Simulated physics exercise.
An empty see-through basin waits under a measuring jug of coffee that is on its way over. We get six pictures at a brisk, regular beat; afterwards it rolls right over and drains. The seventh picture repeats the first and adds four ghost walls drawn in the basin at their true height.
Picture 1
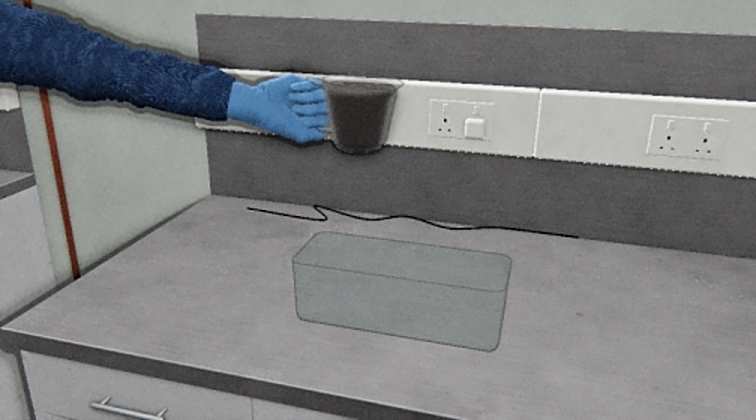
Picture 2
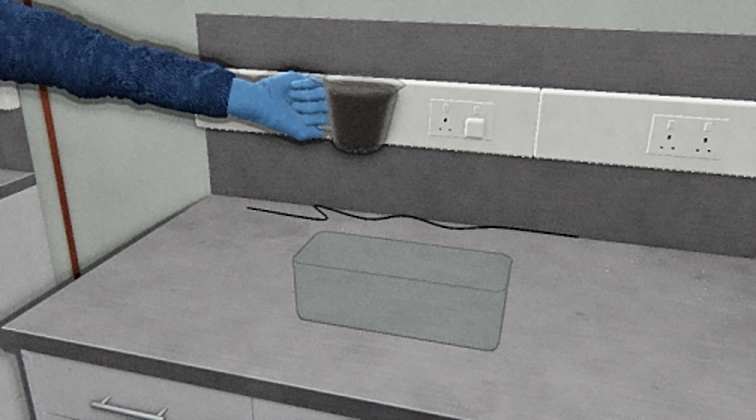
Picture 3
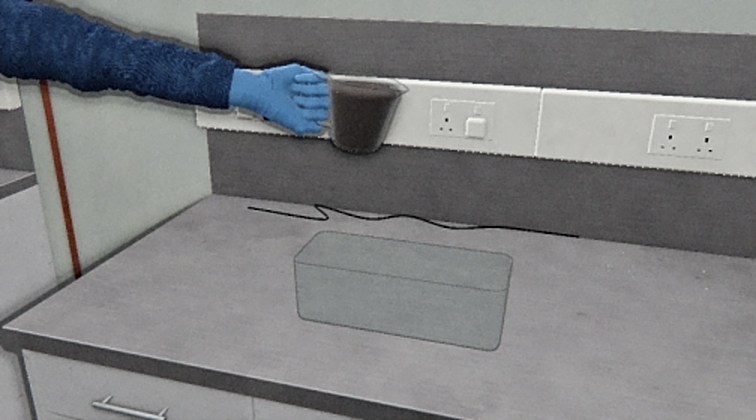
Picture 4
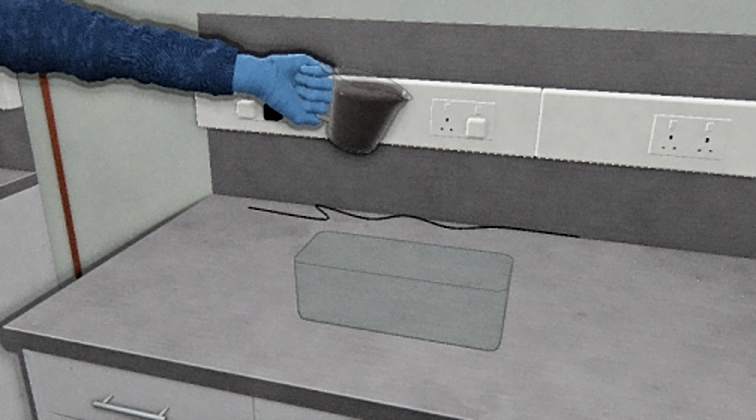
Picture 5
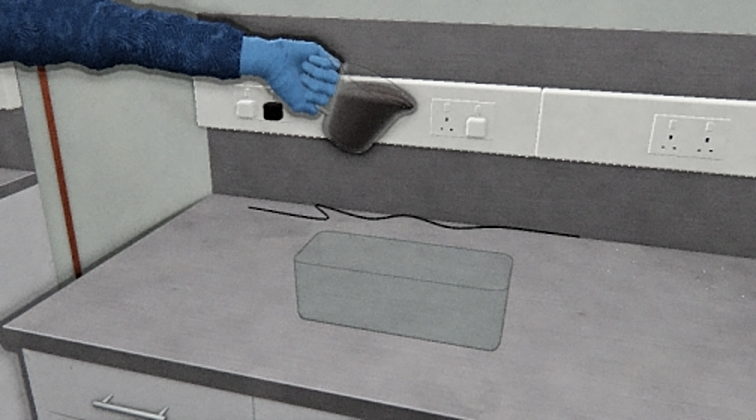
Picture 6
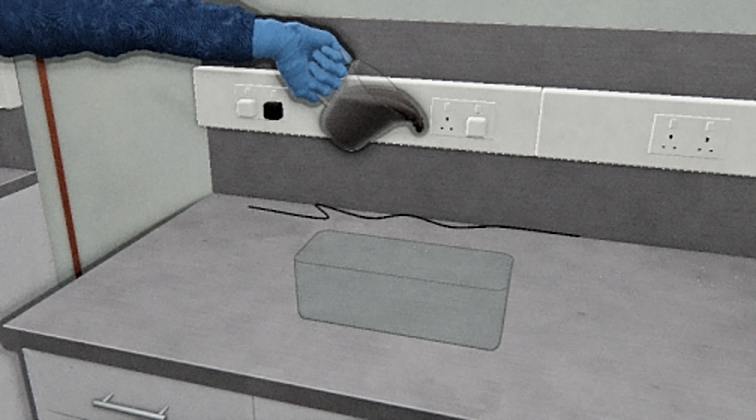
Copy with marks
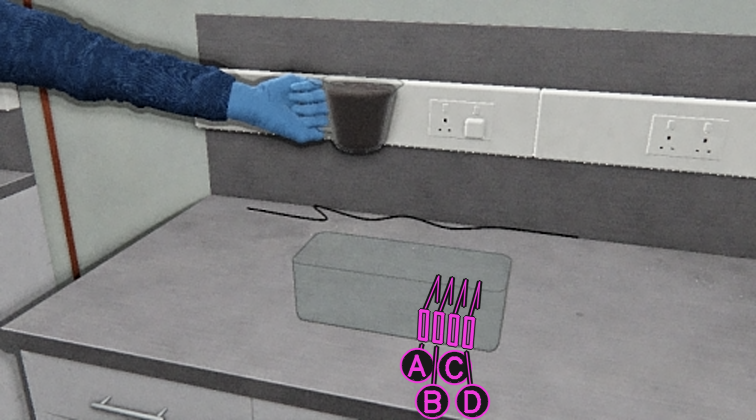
We see a blue-gloved hand holding a measuring jug of coffee above an empty see-through basin on a grey counter. The hand keeps the jug upright, then tilts it steadily to the right until coffee passes over its lip.
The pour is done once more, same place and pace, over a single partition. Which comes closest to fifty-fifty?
I would pick slot B.
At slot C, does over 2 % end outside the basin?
Yes, it does.
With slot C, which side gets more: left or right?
More ends on the left.
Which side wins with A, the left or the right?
The right one.
In magenta, A at (421, 344); B at (436, 347); C at (451, 349); D at (466, 352).
With A, about 8 % ends left of the wall and 89 % right of it; 3 % is lost outside.
With B, about 51 % ends left of the wall and 45 % right of it; 4 % is lost outside.
With C, about 85 % ends left of the wall and 8 % right of it; 7 % is lost outside.
With D, about 91 % ends left of the wall and 3 % right of it; 6 % is lost outside.
